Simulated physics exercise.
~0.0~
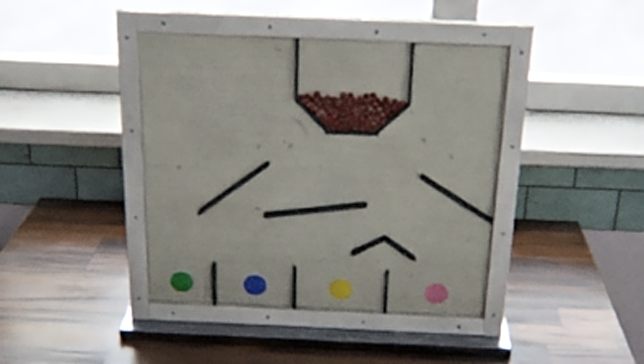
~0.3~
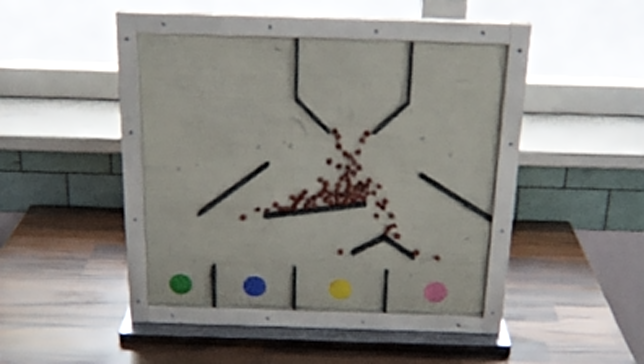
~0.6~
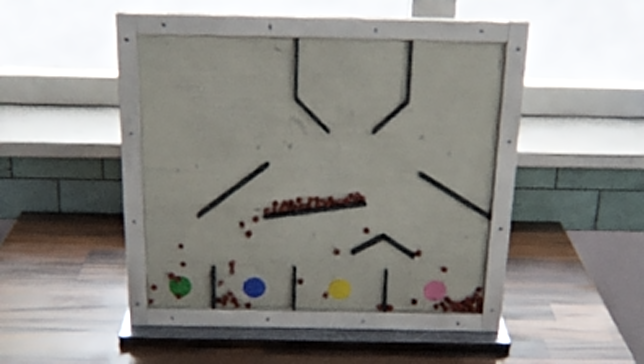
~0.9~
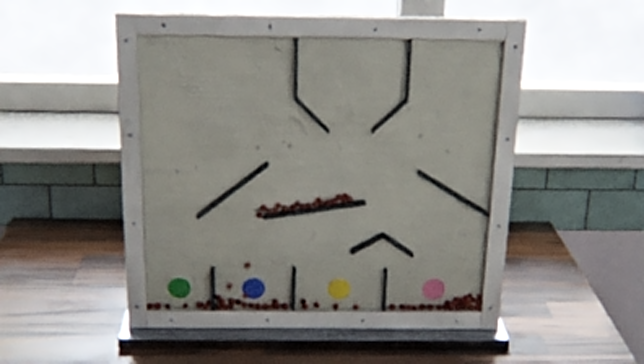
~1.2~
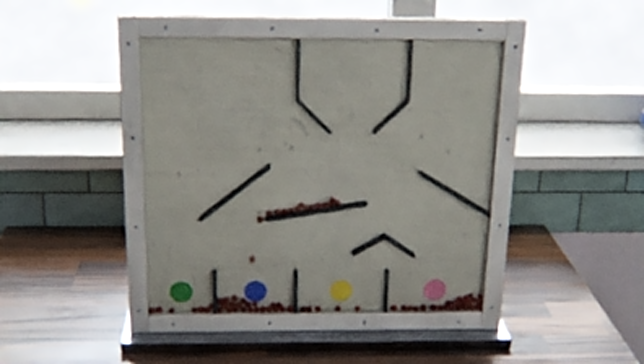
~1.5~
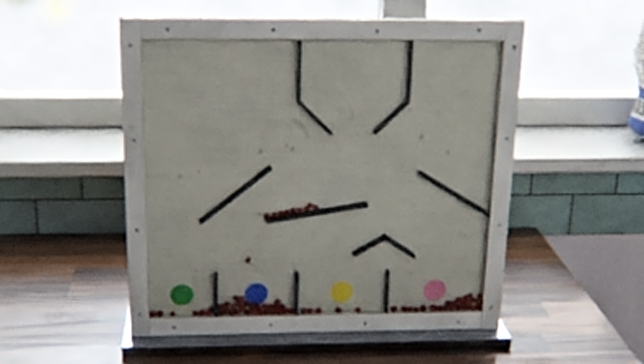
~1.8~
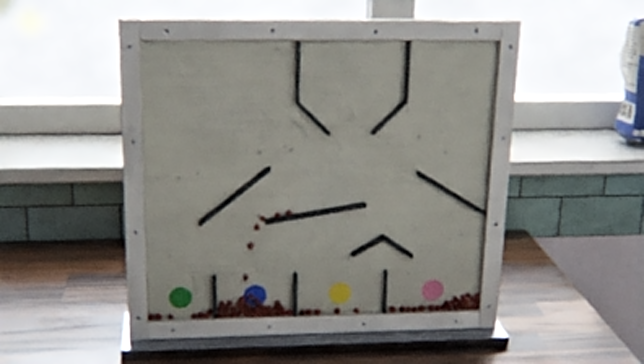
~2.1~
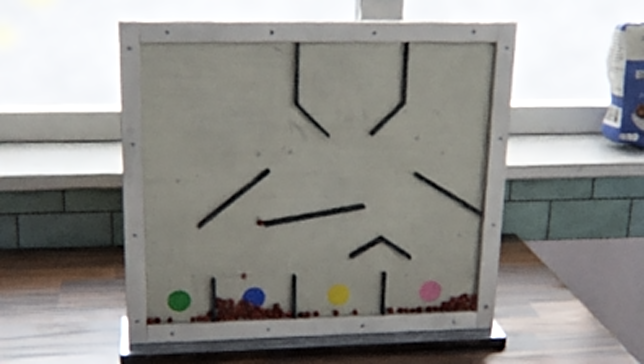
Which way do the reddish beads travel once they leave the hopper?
The beads move down, passing over the dark ledges and into the bins at the bottom of the case.
